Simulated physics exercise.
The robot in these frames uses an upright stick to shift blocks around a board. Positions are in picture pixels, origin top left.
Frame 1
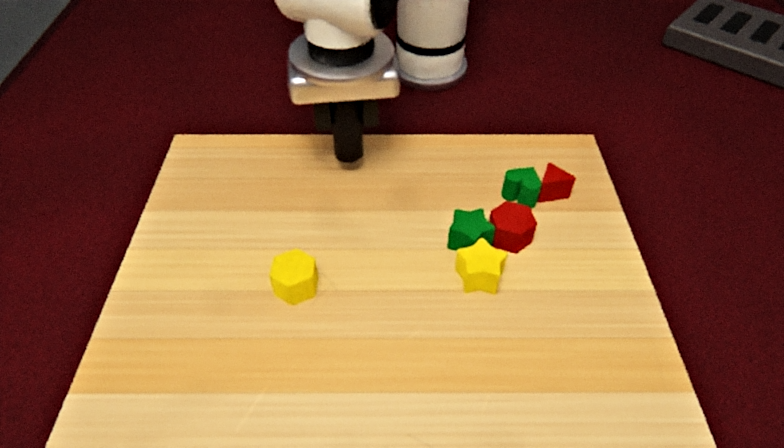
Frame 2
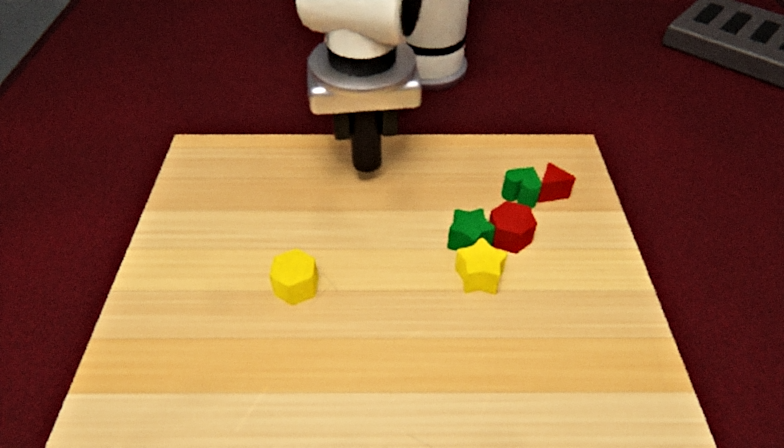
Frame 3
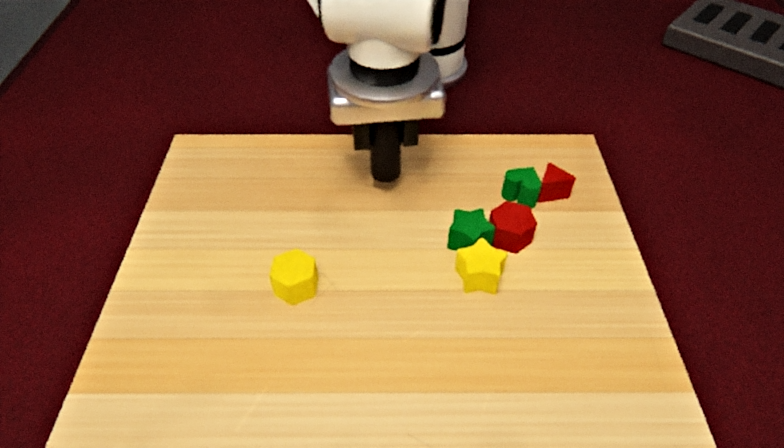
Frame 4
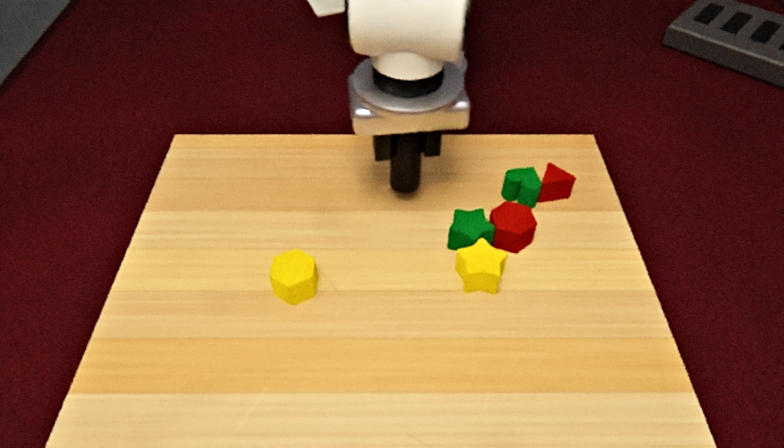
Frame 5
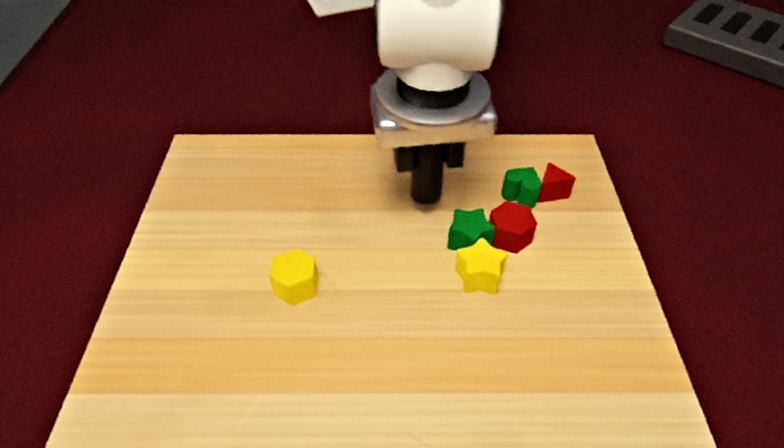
Robot arm with an upright stick sliding right and slightly nearer across a wooden board, while the coloured blocks stay still.
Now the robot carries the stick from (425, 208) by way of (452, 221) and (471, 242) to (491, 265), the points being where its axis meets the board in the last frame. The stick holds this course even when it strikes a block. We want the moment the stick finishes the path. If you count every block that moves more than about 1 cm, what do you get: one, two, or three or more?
That makes 2 blocks.
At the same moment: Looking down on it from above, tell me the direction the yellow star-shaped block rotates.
Direction: Clockwise.
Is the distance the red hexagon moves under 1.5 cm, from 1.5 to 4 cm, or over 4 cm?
That one ends up within 1.5 cm of where it is now.
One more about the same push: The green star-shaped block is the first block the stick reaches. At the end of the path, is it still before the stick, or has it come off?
The stick still has it in front.
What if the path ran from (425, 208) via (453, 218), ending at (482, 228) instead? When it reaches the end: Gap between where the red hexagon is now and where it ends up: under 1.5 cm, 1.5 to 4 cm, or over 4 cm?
The red hexagon ends up very close, under 1.5 cm away.
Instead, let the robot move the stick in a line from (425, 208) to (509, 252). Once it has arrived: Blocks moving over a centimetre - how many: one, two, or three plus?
Three or more blocks.
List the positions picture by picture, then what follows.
In the first frame, tip of the stick (349, 154), middles of tops, green star-shaped block (471, 222), yellow star-shaped block (483, 257), red hexagon (514, 217).
In the second frame, stick (367, 163), nothing pushed.
In the third frame, stick (386, 173), nothing pushed.
In the fourth frame, stick (405, 183), nothing pushed.
In the fifth frame, stick (426, 194), green star-shaped block (471, 222), yellow star-shaped block (483, 257), red hexagon (514, 217).
What follows on the original path. One third of the way, stick (454, 208); green star-shaped block (476, 227); yellow star-shaped block (486, 260).
Two thirds of the way, stick (474, 228); green star-shaped block (492, 245), turned 20° anticlockwise; yellow star-shaped block (500, 278), turned 45° clockwise.
At the end, stick (494, 251); green star-shaped block (511, 271), turned 15° anticlockwise; yellow star-shaped block (517, 306), turned 50° clockwise; red hexagon unmoved.
